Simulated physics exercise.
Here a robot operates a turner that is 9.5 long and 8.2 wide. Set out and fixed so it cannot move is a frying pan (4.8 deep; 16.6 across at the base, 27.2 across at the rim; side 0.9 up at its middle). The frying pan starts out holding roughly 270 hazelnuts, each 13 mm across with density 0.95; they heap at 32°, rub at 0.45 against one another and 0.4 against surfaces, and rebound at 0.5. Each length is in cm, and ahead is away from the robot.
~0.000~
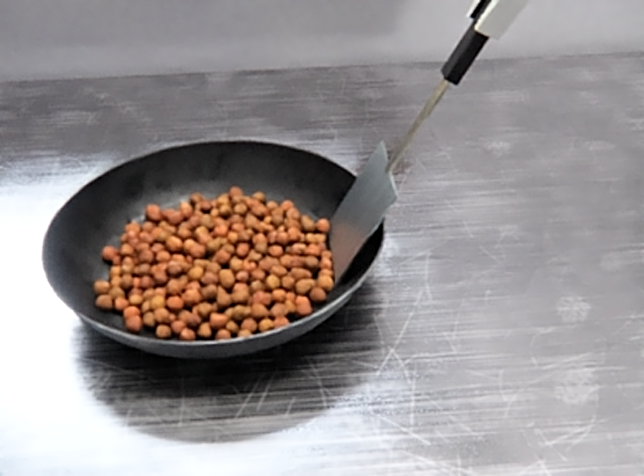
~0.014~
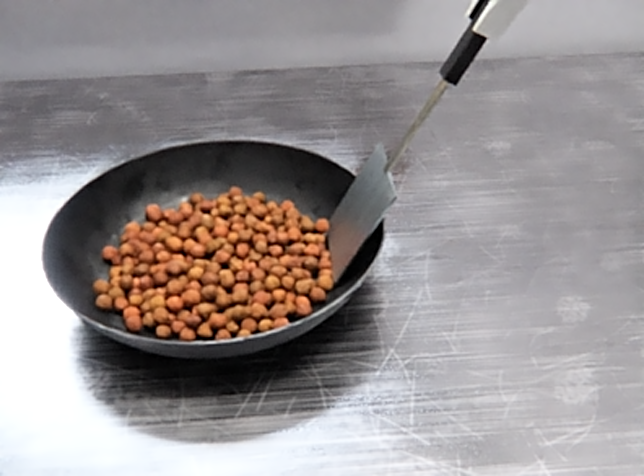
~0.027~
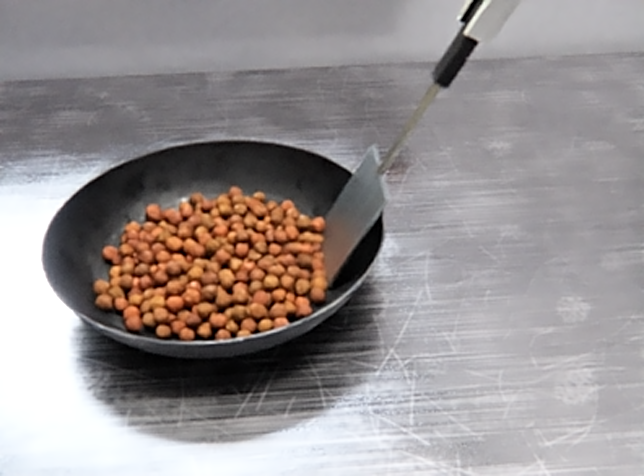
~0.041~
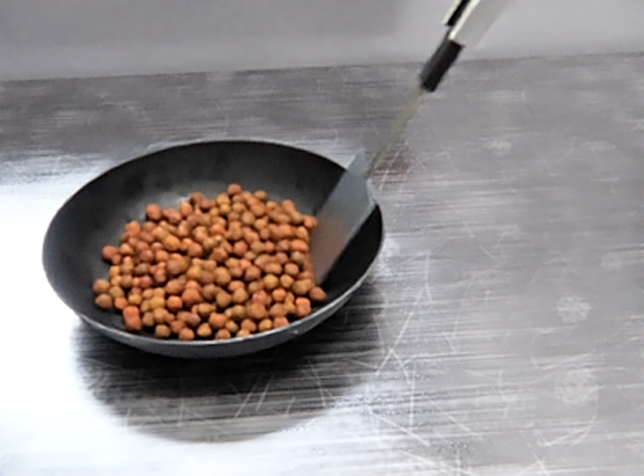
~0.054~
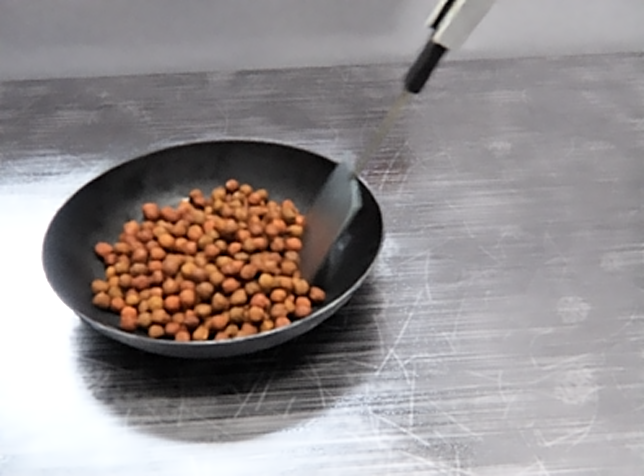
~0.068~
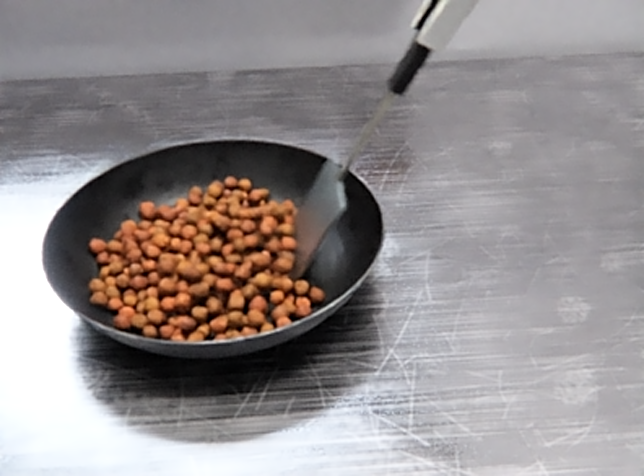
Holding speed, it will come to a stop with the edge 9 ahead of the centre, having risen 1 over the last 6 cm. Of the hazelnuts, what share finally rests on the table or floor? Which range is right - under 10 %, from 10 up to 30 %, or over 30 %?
Right range: From 10 up to 30 %.
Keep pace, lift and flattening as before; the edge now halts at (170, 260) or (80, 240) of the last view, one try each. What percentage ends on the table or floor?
First try about 0 percent, second about 35 percent.
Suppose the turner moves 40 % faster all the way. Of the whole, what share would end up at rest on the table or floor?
Estimated share: Some 20 %.
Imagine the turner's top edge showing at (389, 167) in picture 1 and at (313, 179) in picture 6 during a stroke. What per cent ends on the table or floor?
About 30 per cent.
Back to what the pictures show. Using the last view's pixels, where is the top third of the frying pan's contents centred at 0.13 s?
Near (187, 248).
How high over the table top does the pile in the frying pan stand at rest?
It reaches about 5.5 cm.
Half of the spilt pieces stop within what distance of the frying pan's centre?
Roughly 22 cm from the middle.
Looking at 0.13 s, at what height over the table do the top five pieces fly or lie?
I'd say close to 4 cm on average.
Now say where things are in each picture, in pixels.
In the first frame, turner top edge at (389, 167), sloping 61°; upper third of the load around (222, 252), from x 100 to 325, top at y 195; 271 in the frying pan.
In the second frame, turner top edge at (388, 168), sloping 61°; upper third of the load around (222, 252), from x 100 to 325, top at y 195.
In the third frame, turner top edge at (381, 171), sloping 61°; upper third of the load around (225, 255), from x 100 to 320, top at y 195.
In the fourth frame, turner top edge at (368, 174), sloping 61°; upper third of the load around (228, 250), from x 100 to 315, top at y 190.
In the fifth frame, turner top edge at (353, 176), sloping 61°; upper third of the load around (219, 248), from x 100 to 315, top at y 185.
In the sixth frame, turner top edge at (339, 177), sloping 61°; upper third of the load around (214, 247), from x 95 to 315, top at y 185; 271 in the frying pan.
By 0.13 s, sloping 61°, highest piece 5 above the table; 271 in the frying pan.
By 0.19 s, sloping 61°, highest piece 5 above the table; 271 in the frying pan.
By 0.42 s, sloping 61°, highest piece 6 above the table; 225 in the frying pan, 38 on the table or floor, 8 on the blade or in flight.
By 1.47 s, sloping 61°, highest piece 5 above the table; 225 in the frying pan, 46 on the table or floor.
Final count, 225 in the frying pan, 46 on the table or floor. That is 17 % on the table or floor.
